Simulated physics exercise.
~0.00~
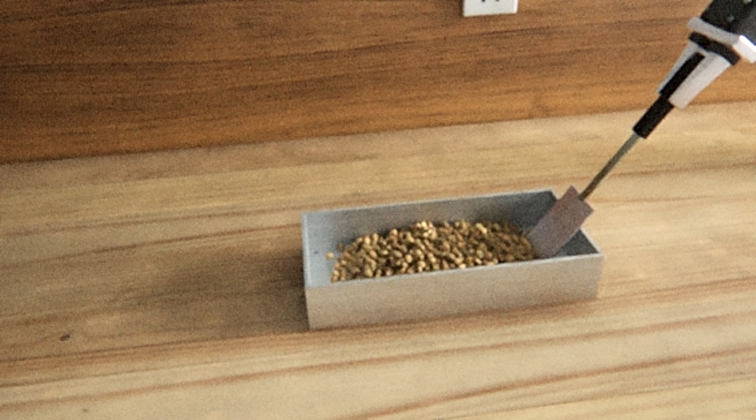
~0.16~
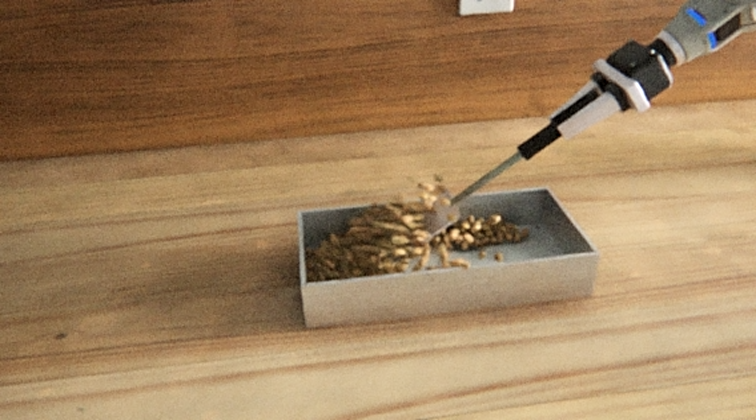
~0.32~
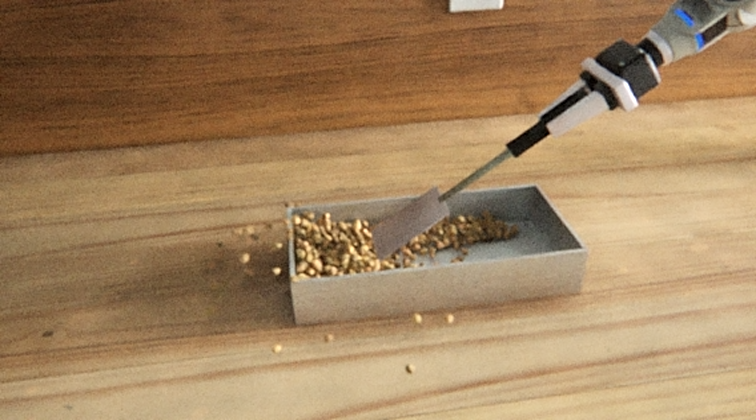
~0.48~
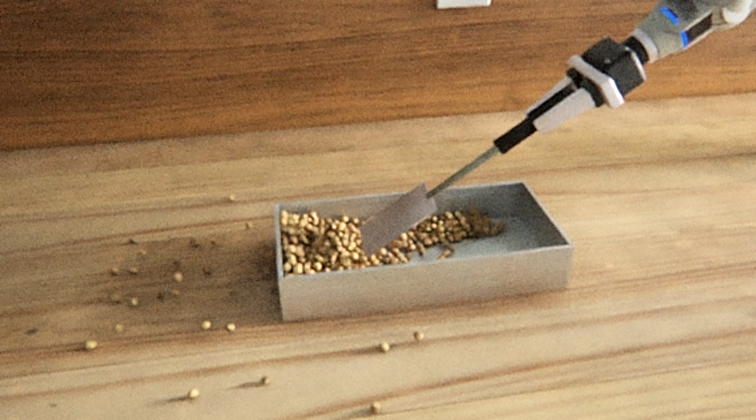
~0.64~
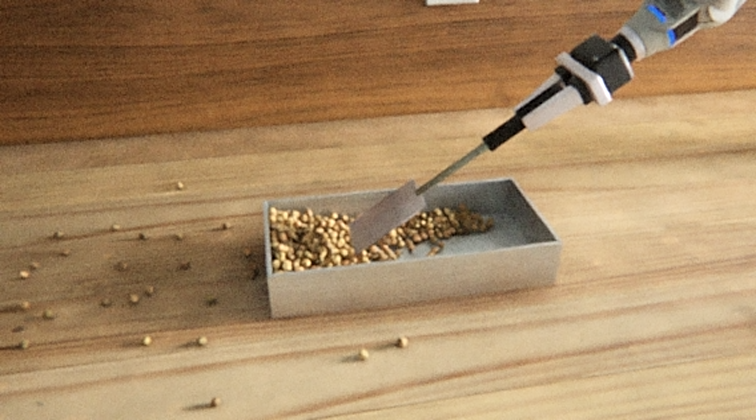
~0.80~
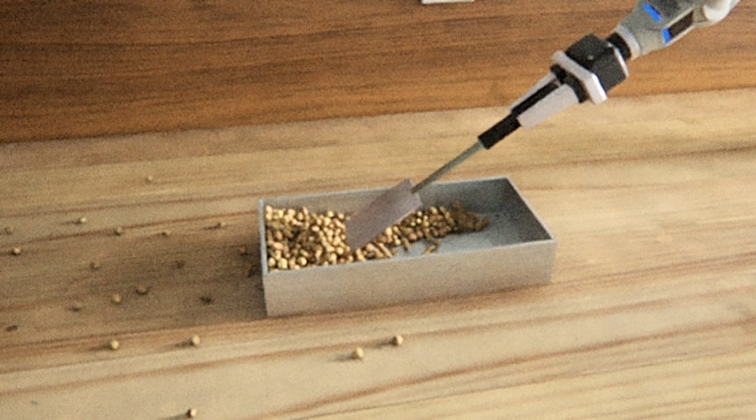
On a pale wooden tabletop against a darker wood-panelled wall, seen from slightly above, a shallow grey tray holds a heap of small golden-brown dried chickpeas. A robot arm reaches in from the upper right, holding a turner with its flat blade at the tray's right end. The blade sweeps left through the heap, driving the chickpeas into a steep pile towards the left end. Some fly over the rim and scatter across the table to the left and in front. The turner stops among the chickpeas, most still in the tray, its right end largely bare.
